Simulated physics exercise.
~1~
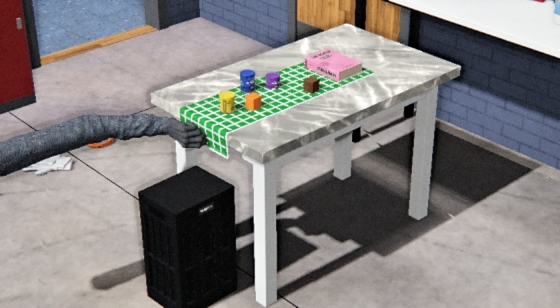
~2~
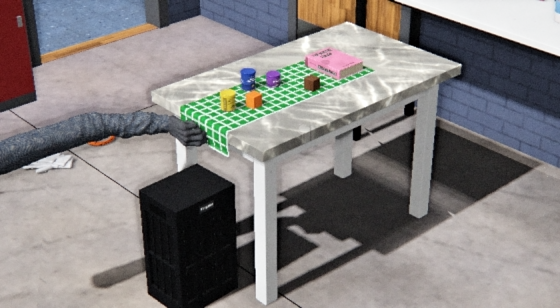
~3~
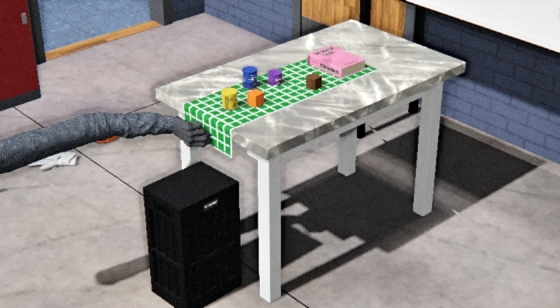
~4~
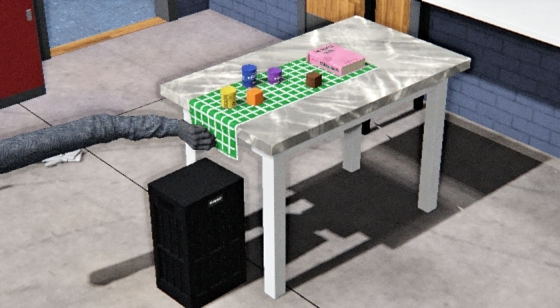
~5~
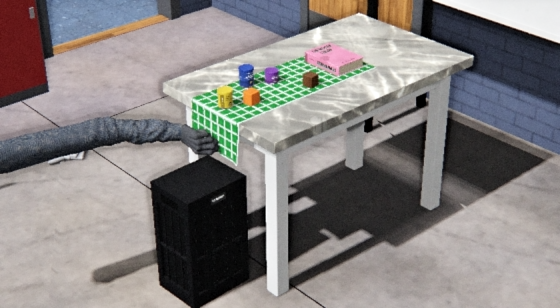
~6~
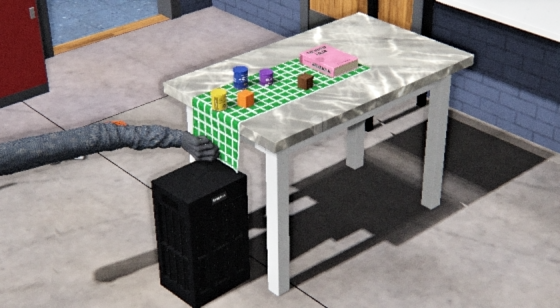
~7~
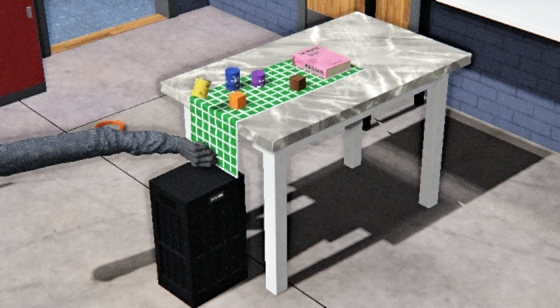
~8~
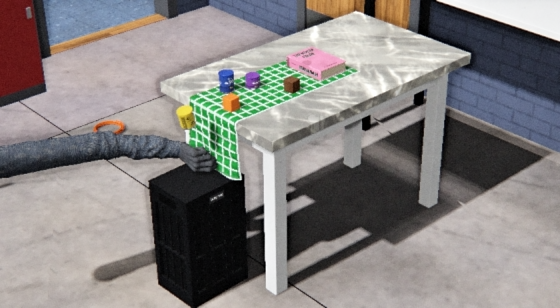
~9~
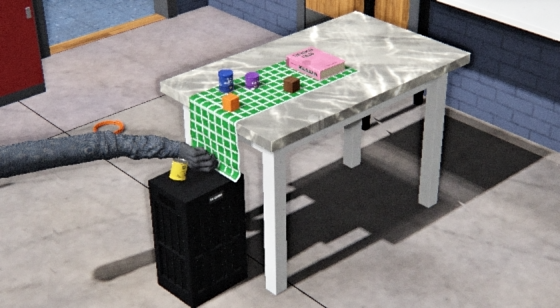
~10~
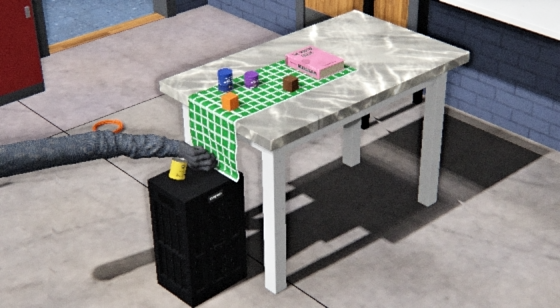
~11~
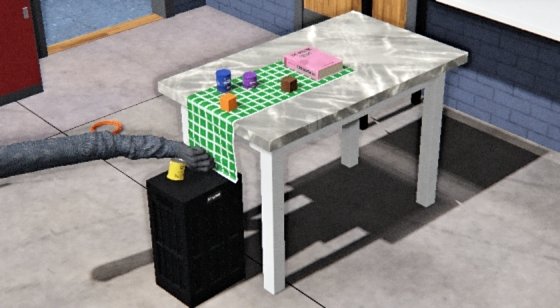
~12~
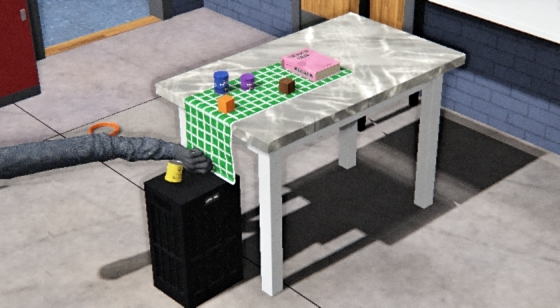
A gray-sleeved arm pulls a green tablecloth left until a yellow can drops onto a black crate.
